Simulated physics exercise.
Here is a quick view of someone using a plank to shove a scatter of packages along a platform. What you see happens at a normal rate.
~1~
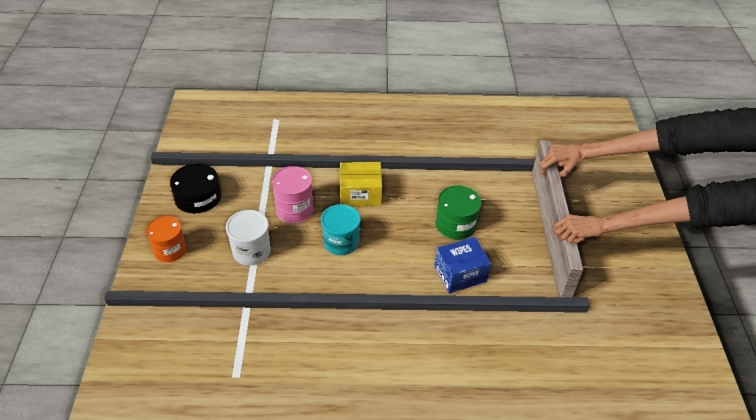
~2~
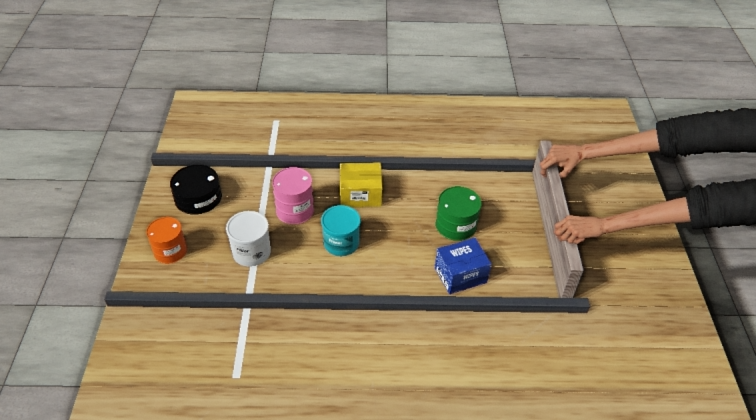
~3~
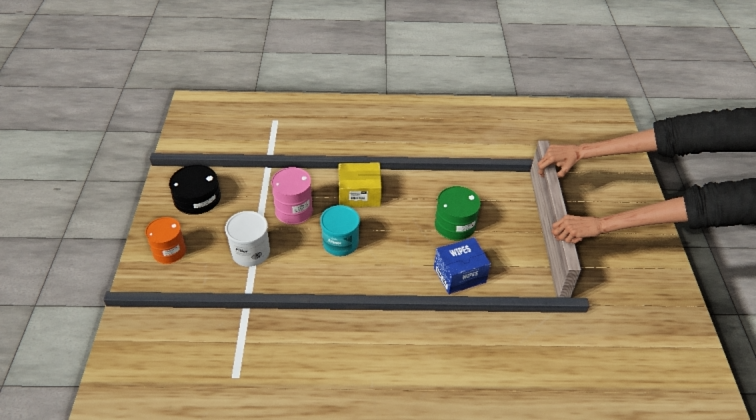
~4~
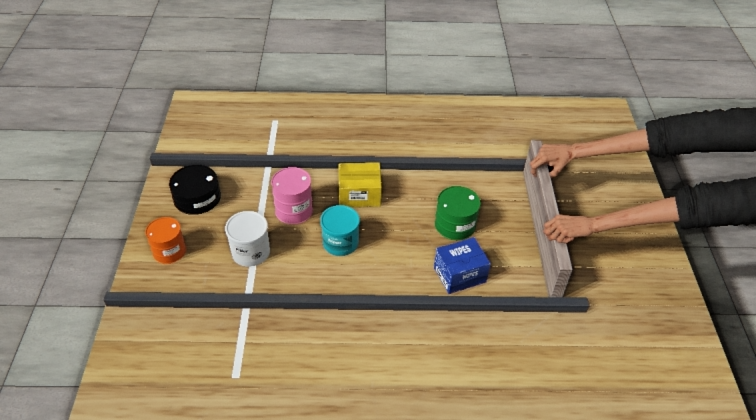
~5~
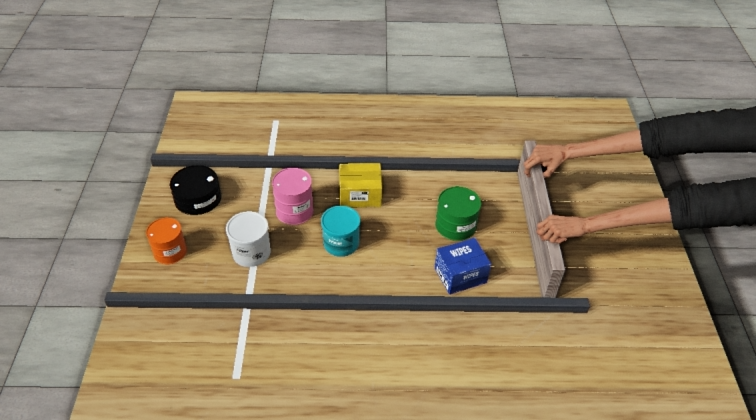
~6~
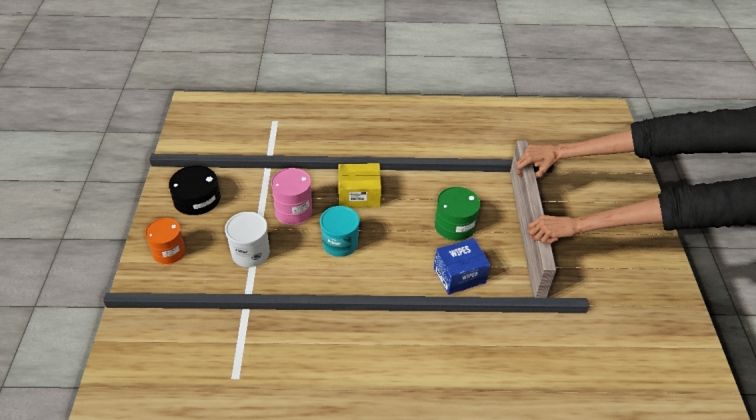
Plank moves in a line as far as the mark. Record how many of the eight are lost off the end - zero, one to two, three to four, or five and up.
Lost off the end: Zero.
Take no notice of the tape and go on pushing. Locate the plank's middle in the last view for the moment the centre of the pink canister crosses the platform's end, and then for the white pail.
First near (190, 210), second near (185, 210).
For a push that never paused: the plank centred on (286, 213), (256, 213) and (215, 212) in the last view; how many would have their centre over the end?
Respectively, 0, 0 and 2.
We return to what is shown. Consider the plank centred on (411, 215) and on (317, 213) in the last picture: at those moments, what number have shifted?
Counts: 2, 5.
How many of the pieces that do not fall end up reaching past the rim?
That comes to 0 of them.
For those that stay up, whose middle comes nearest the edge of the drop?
Nearest at the end: The black canister.
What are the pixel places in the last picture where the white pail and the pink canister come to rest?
The white pail at (195, 241), the pink canister at (201, 195).
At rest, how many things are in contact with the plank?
It's 4 of them.
Early on, none off yet; orange canister at rest near (166, 241); black canister at rest near (195, 190); white pail at rest near (248, 240).
Finally, the number that fall off is zero.
